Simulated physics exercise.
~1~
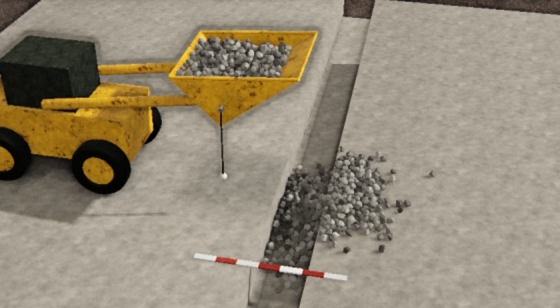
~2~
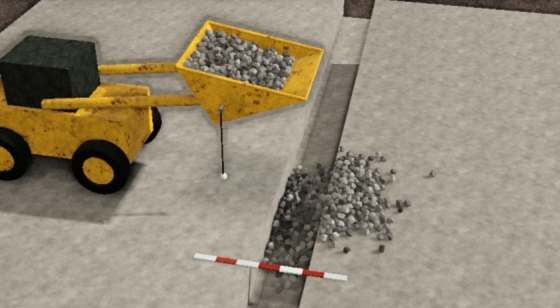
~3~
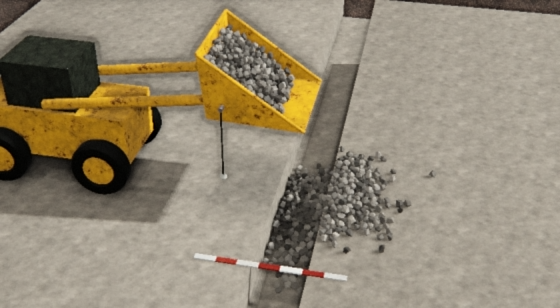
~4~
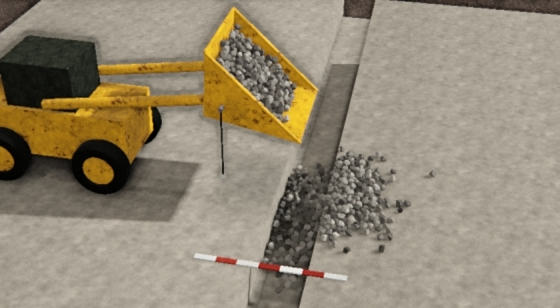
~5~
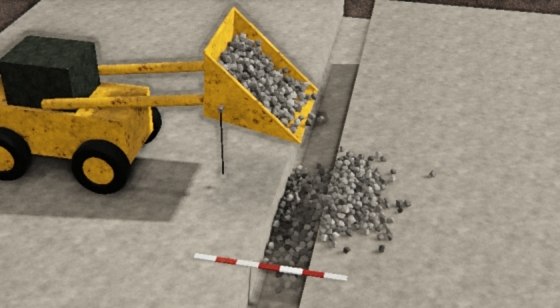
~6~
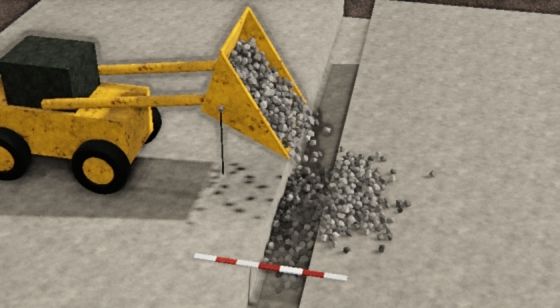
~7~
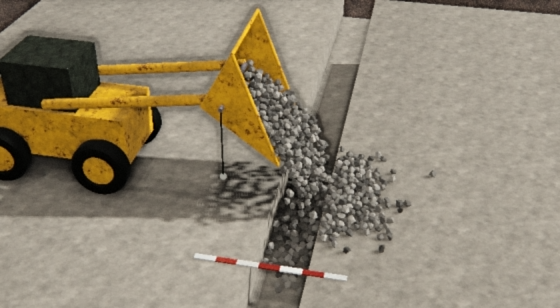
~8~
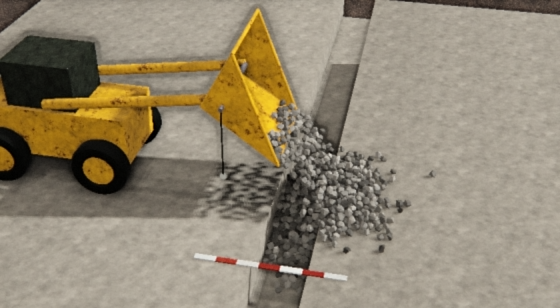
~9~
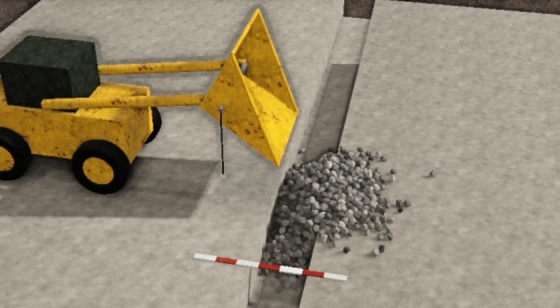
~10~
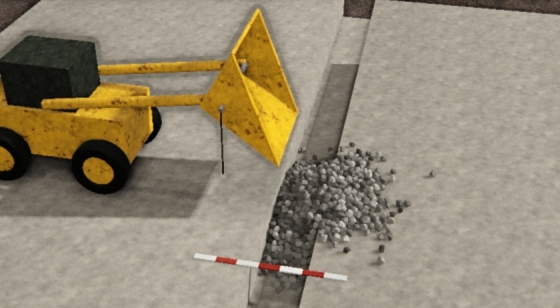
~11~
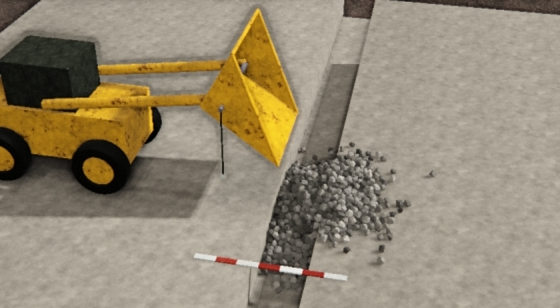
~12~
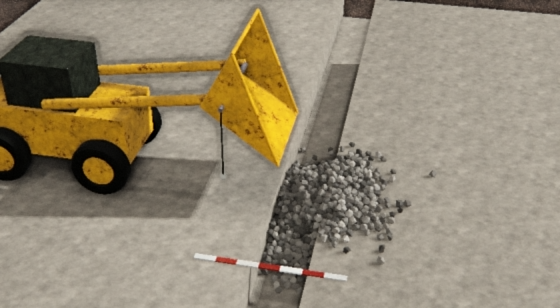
On a pale, flat site cut by a narrow trench, a yellow loader tips its raised bucket of grey stones forward, pauses, then tips further until they slide out onto the loose heap in and beyond the trench, leaving the bucket empty and still.
